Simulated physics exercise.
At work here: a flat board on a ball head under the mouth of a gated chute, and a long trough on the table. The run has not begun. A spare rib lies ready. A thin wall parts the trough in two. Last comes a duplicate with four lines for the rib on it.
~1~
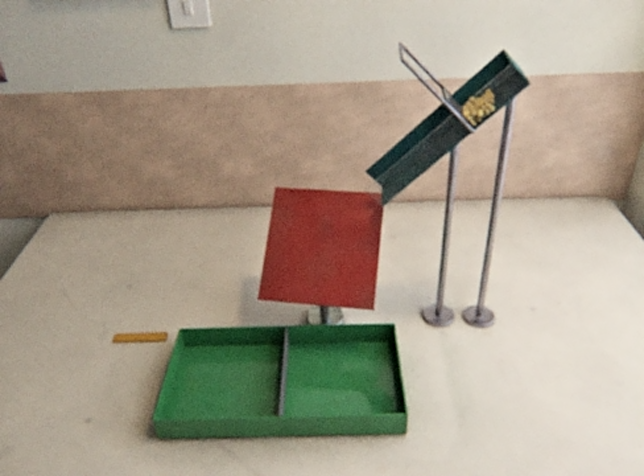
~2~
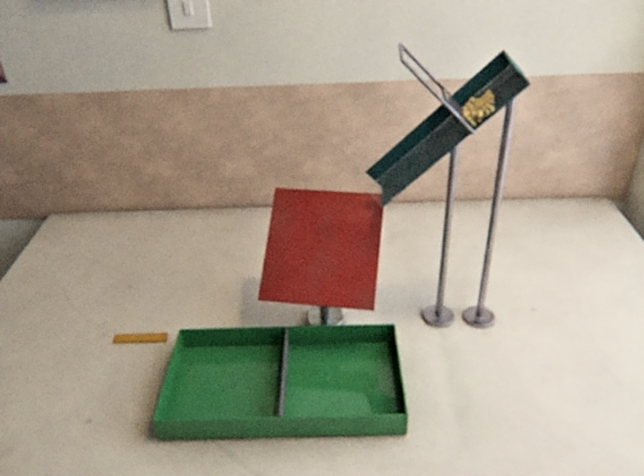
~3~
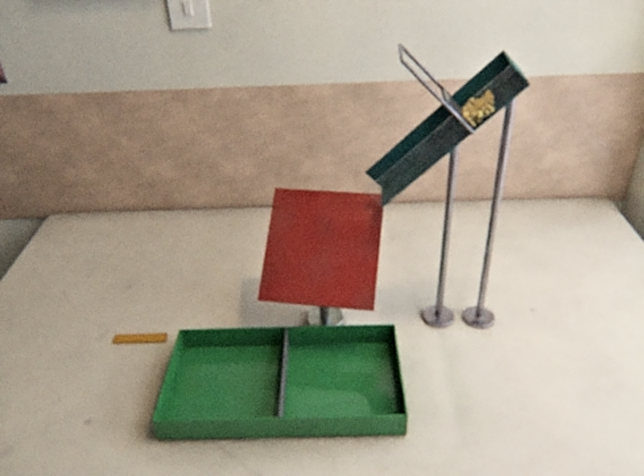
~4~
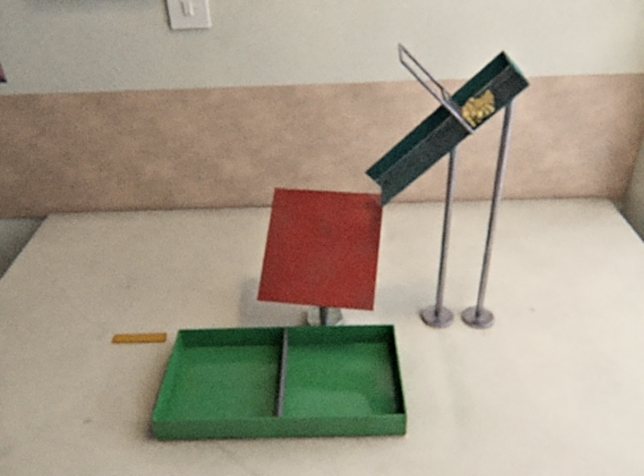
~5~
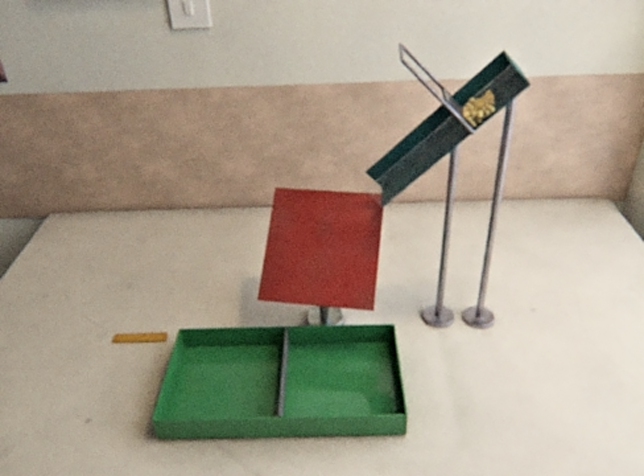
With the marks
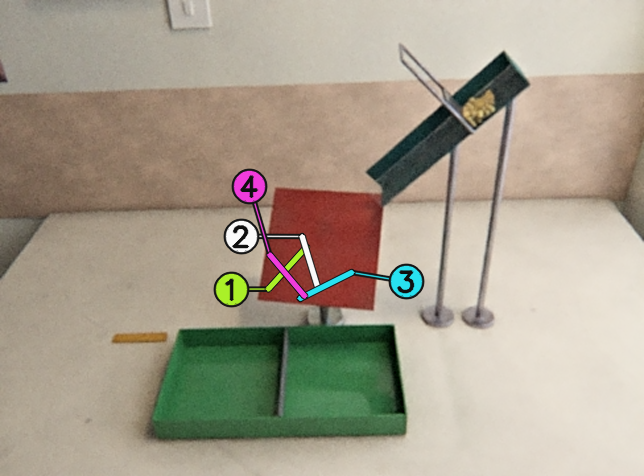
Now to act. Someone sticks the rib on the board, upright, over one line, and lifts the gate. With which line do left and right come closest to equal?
The best line is 1.
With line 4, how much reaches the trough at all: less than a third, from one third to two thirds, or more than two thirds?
It is more than two thirds.
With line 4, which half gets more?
Right.
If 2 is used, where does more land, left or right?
The right half.
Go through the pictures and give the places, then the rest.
In the first picture, load behind the gate near (479, 110), soya beans; lip of the chute near (382, 196), sloping fairly steeply.
In the second picture, middle of the board near (322, 246), tilted fairly steeply; middle of its low edge near (315, 305); of its high edge near (329, 190).
In the third picture, front corners of the trough near (153, 420) and (407, 415); front end of its middle wall near (279, 418); gate still shut near (447, 100).
In the fourth picture, middle of the load near (479, 111); lip near (382, 197).
In the fifth picture, middle of the load near (479, 111); lip near (382, 197).
On the marked copy, line 1 from (306, 246) to (268, 289); line 2 from (302, 236) to (317, 288); line 3 from (351, 272) to (300, 298); line 4 from (269, 254) to (304, 296).
If 1 is chosen, of what is caught, close to two thirds in the left half, close to a third in the right.
If 2 is chosen, of what is caught, only a few in the left half, all but a few in the right.
If 3 is chosen, of what is caught, all but a few in the left half, only a few in the right.
If 4 is chosen, of what is caught, a small share in the left half, all but a few in the right.
